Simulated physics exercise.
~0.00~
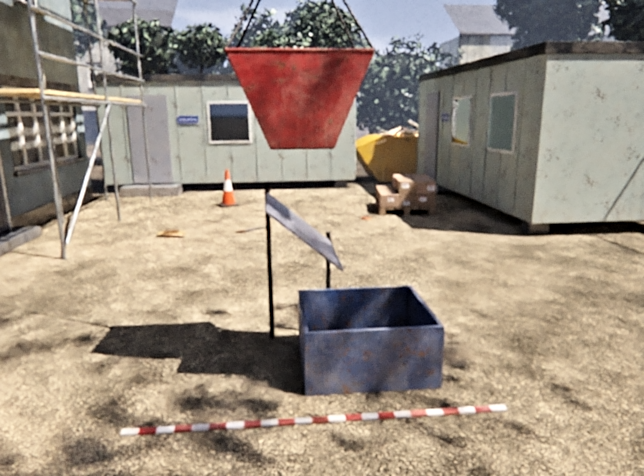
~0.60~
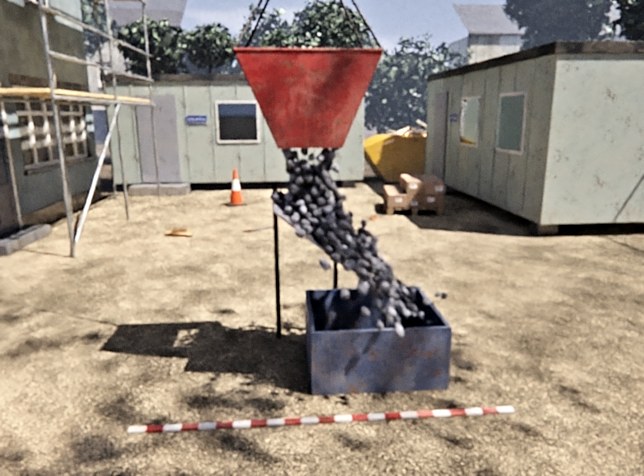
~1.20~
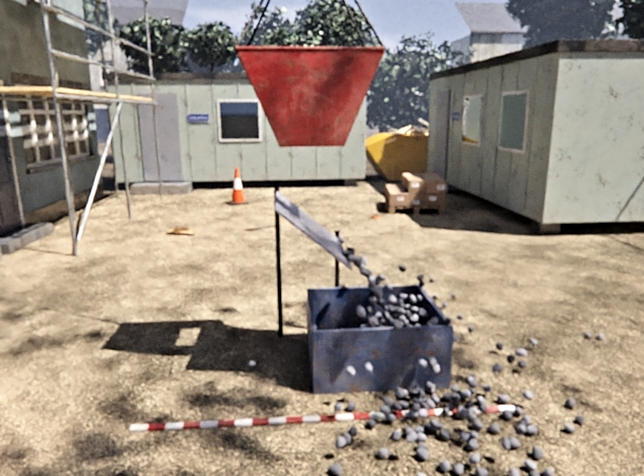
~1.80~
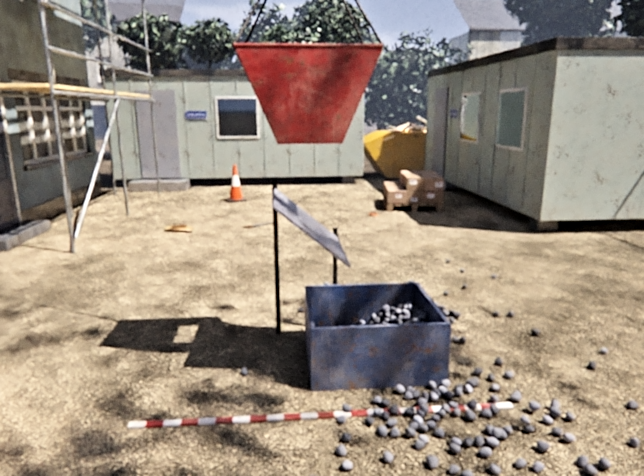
A red skip drops grey stones down a sloping plate into a bin, some spilling right.
